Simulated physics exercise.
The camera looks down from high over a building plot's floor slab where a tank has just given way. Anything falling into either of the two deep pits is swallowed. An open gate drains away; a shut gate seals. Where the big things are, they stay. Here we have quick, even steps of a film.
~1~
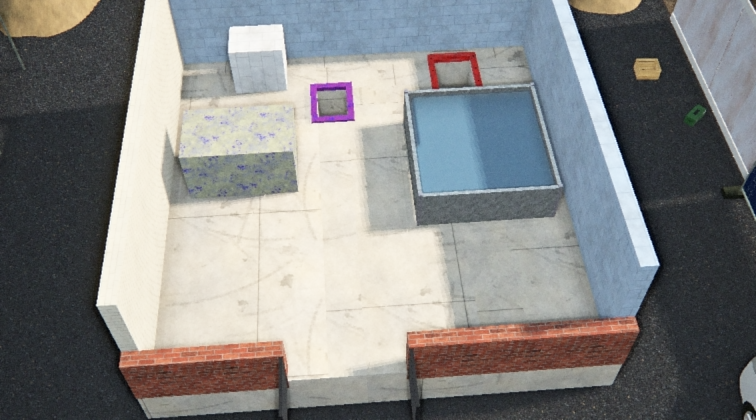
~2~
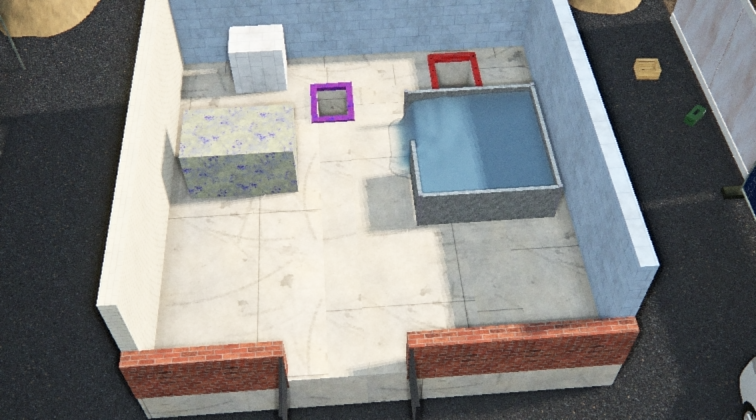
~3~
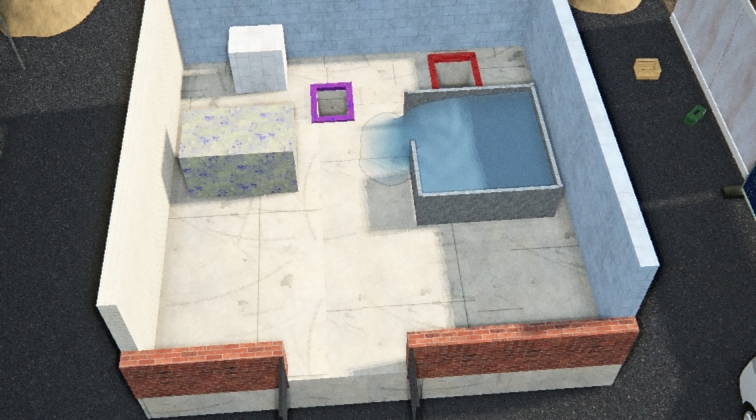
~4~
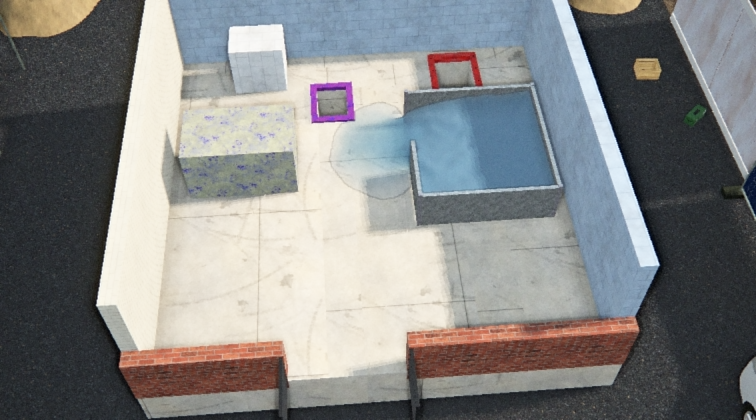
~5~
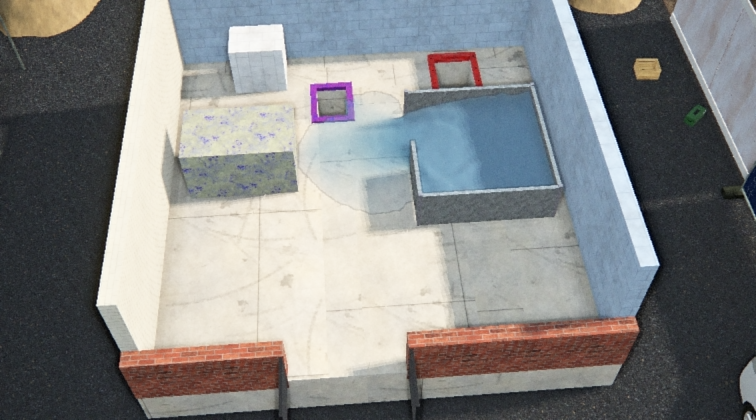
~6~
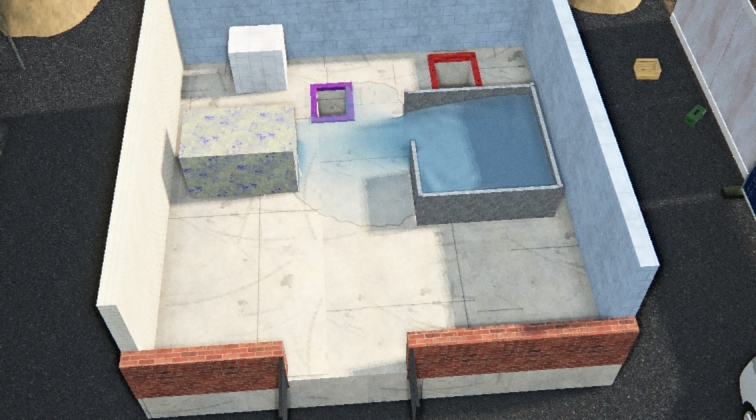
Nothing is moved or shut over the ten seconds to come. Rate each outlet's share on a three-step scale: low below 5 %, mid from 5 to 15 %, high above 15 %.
Scale: Gate - mid, red pit - low, purple pit - high.
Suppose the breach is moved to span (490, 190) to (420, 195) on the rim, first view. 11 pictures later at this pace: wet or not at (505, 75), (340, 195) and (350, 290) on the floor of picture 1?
Taking them in order, I'd say not reached, not reached and swamped.
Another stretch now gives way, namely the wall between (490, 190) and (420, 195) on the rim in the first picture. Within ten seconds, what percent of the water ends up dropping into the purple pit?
Share to the purple pit: 0 in a hundred.
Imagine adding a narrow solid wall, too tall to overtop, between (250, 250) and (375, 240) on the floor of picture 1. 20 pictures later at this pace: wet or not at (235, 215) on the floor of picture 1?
My call: Swamped.
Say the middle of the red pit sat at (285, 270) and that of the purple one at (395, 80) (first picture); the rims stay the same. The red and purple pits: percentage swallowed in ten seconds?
Per cent, approx.: Red 4, purple 6.
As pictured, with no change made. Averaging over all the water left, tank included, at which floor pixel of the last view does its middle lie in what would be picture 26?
About (367, 166) in the last view.
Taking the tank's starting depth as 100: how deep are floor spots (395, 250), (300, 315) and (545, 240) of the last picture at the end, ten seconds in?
Respectively near 2, 10 and 2 per cent.
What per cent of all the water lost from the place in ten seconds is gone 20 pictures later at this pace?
Approximately 40 %.
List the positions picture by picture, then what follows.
Still water in the tank at (479, 140), in the first frame.
Water pours out at (410, 138) and has run to (402, 174), in the second frame.
The front is at (370, 173), out from the gap at (410, 139), in the third frame.
The front is at (334, 159), out from the gap at (410, 139), in the fourth frame.
Water pours out at (410, 139) and has run to (303, 164), in the fifth frame.
Water pours out at (410, 139) and has run to a hidden place, in the sixth frame.
A moment on, water covers 25 % of the floor; the gate 0 %, the red pit 0 %, the purple pit 2 %.
Next, water covers 40 % of the floor; the gate 0 %, the red pit 0 %, the purple pit 6 %.
Then, water covers 65 % of the floor; the gate 1 %, the red pit 0 %, the purple pit 9 %.
Later, water covers 75 % of the floor; the gate 4 %, the red pit 0 %, the purple pit 14 %.
In the end, water covers 95 % of the floor; the gate 9 %, the red pit 0 %, the purple pit 17 %.
